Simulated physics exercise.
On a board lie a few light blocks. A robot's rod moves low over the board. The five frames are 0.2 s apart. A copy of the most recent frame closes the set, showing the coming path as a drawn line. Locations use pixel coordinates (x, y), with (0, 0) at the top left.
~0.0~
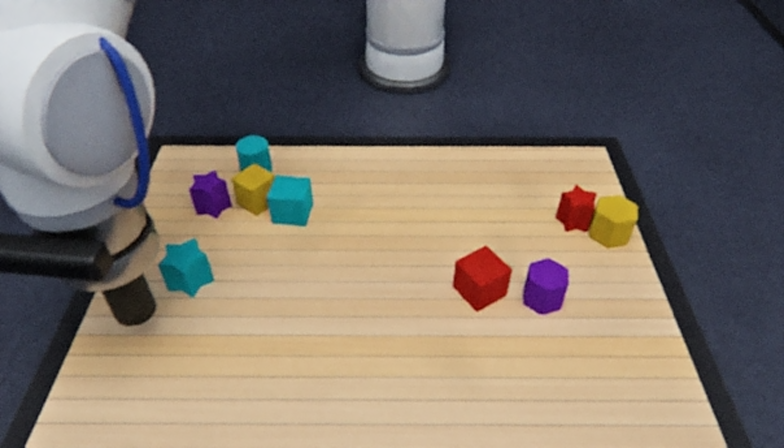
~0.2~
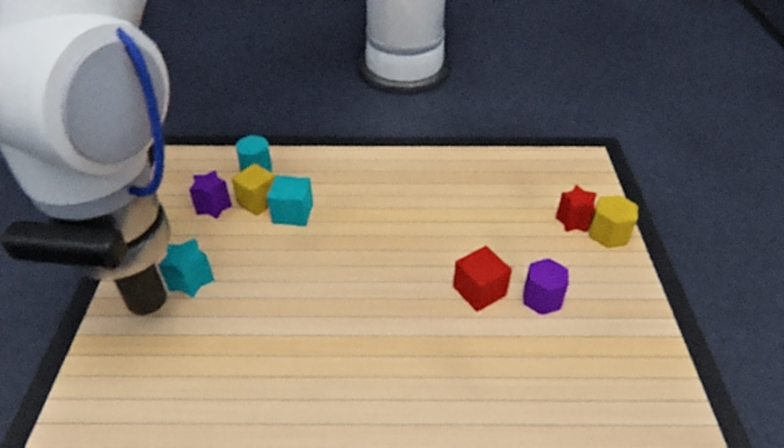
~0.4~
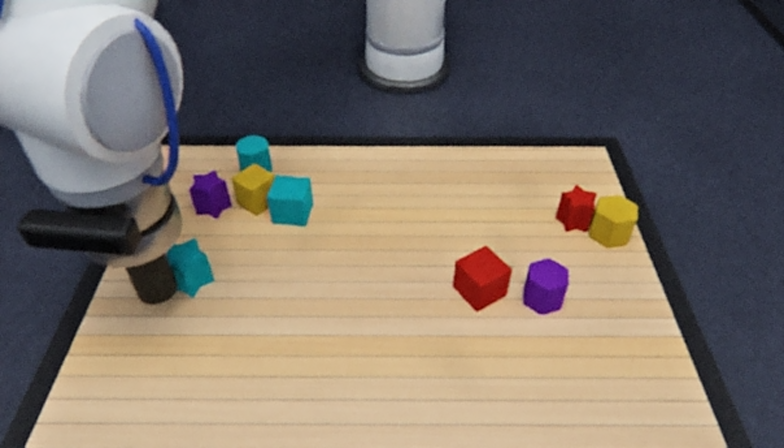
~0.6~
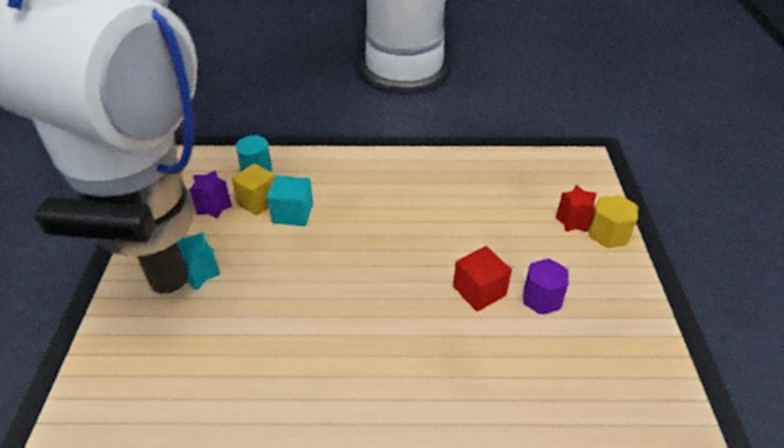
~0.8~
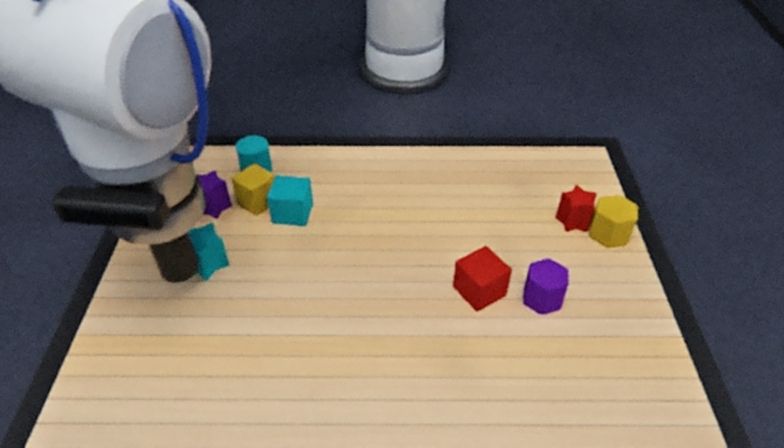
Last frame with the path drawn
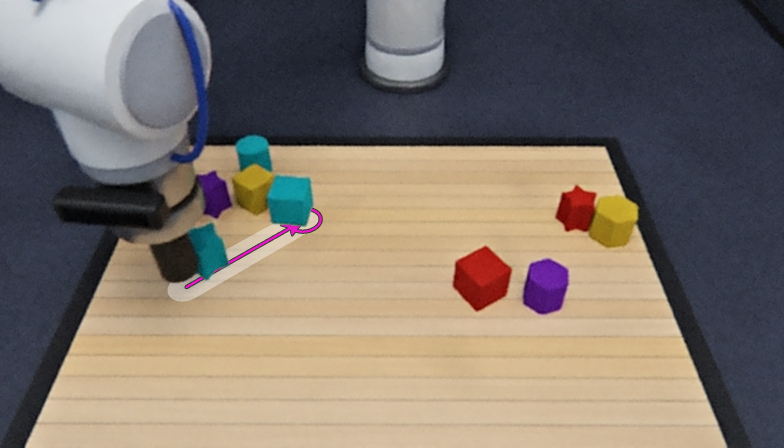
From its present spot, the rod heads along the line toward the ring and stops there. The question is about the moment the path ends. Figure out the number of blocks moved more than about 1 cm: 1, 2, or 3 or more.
Total moved: Two.
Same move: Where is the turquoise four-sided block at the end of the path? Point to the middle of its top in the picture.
Top centre: (304, 171).
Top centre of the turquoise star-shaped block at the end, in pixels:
Just about (236, 202).
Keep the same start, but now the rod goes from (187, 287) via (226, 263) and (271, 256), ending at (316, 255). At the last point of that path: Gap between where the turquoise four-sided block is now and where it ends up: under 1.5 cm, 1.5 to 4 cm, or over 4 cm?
Range: Under 1.5 cm.
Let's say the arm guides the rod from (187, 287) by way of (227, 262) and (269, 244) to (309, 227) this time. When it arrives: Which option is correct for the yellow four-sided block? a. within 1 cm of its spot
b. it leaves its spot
a: Within 1 cm of its spot.
The drawn path runs straight from (187, 287) to (304, 220).
What follows on the original path. One third of the way, rod at (224, 245); turquoise star-shaped block at (226, 213), turned 25° anticlockwise.
Two thirds of the way, rod at (265, 223); turquoise star-shaped block at (236, 202), turned 75° anticlockwise.
At the end, rod at (302, 202); turquoise star-shaped block at (236, 202), turned 75° anticlockwise; yellow four-sided block not moved; turquoise four-sided block at (304, 171), turned 15° anticlockwise.
